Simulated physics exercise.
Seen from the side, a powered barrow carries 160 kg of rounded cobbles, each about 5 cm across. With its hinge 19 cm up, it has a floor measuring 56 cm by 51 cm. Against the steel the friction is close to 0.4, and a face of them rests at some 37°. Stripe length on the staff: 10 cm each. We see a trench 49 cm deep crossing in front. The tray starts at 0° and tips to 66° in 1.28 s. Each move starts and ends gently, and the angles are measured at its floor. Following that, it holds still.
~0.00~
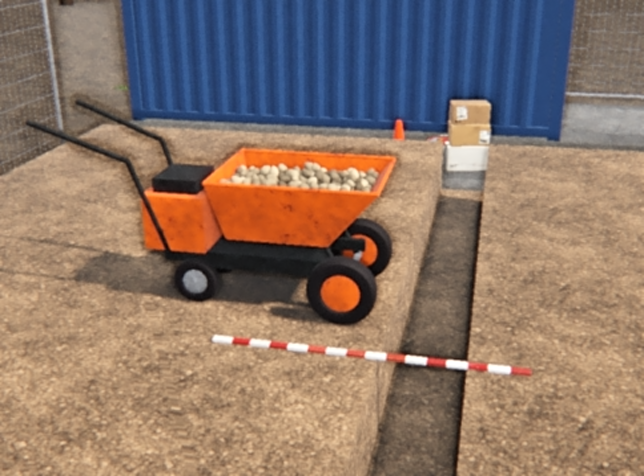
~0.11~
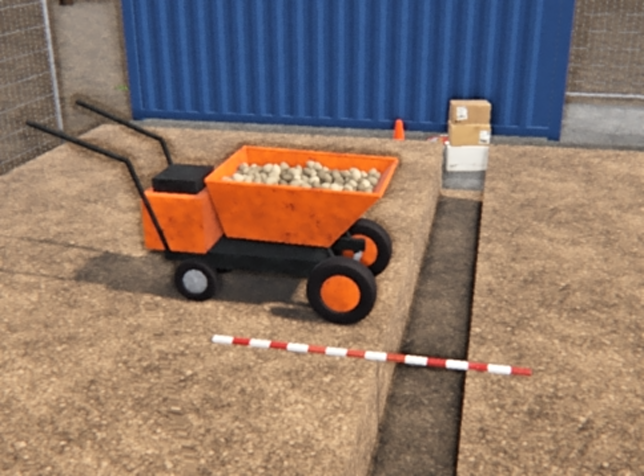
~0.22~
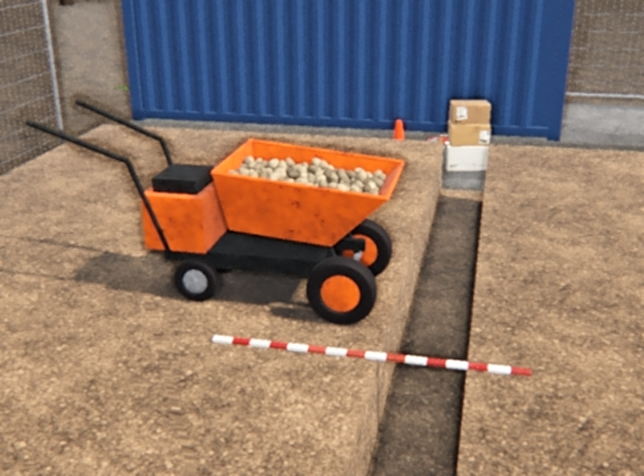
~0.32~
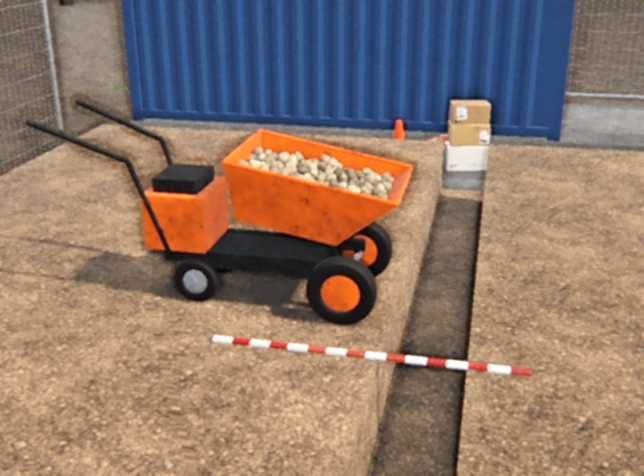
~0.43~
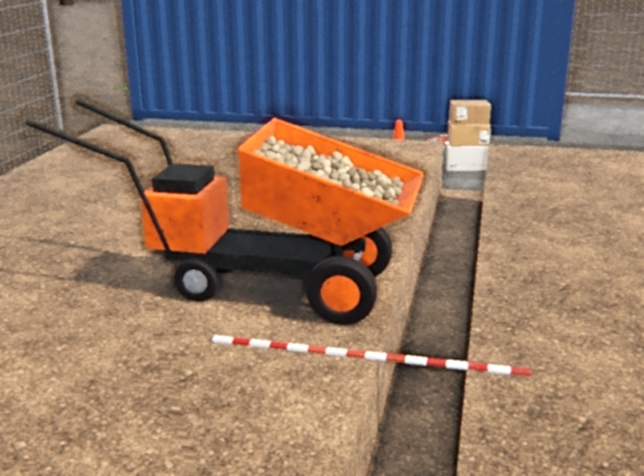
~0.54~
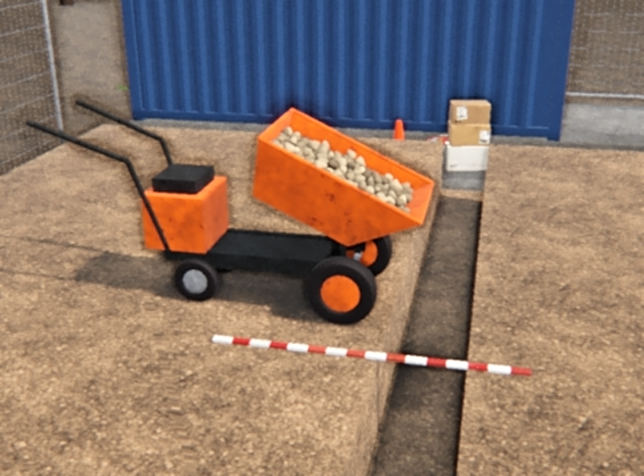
An orange powered barrow with black handles, seen from the side and slightly above, stands on bare brown ground before a blue corrugated container, its tray full of pale rounded cobbles. A narrow trench runs along its right, with a red-and-white staff lying across the foreground and stacked boxes and a small orange cone behind. The tray gradually tilts up toward the right, carrying the stones, while the wheels and camera stay still.
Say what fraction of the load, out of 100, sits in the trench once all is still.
About 39 out of 100.
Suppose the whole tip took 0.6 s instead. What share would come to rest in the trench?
In that case some 25 per cent.
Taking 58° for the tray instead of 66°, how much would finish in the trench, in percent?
In that case near 30 per cent.
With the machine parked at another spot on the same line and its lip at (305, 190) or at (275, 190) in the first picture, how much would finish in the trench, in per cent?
That gives roughly 100 per cent and roughly 85 per cent.
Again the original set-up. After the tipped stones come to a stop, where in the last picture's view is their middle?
Roughly (495, 310), I'd say.
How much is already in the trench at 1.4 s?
Roughly 0 percent of the load.
After 1.0 s the floor is at 56°; 100 % in the tray; the foremost stones are at (454, 248).
After 1.4 s the floor is at 66°; 67 % in the tray, 2 % in the trench, 31 % past the trench; the foremost stones are at (545, 316).
After 1.7 s the floor is at 66°; 35 % in the tray, 6 % in the trench, 58 % past the trench; the foremost stones are past the picture's edge.
After 3.7 s the floor is at 66°; 0 % in the tray, 39 % in the trench, 61 % past the trench; the foremost stones are past the picture's edge.
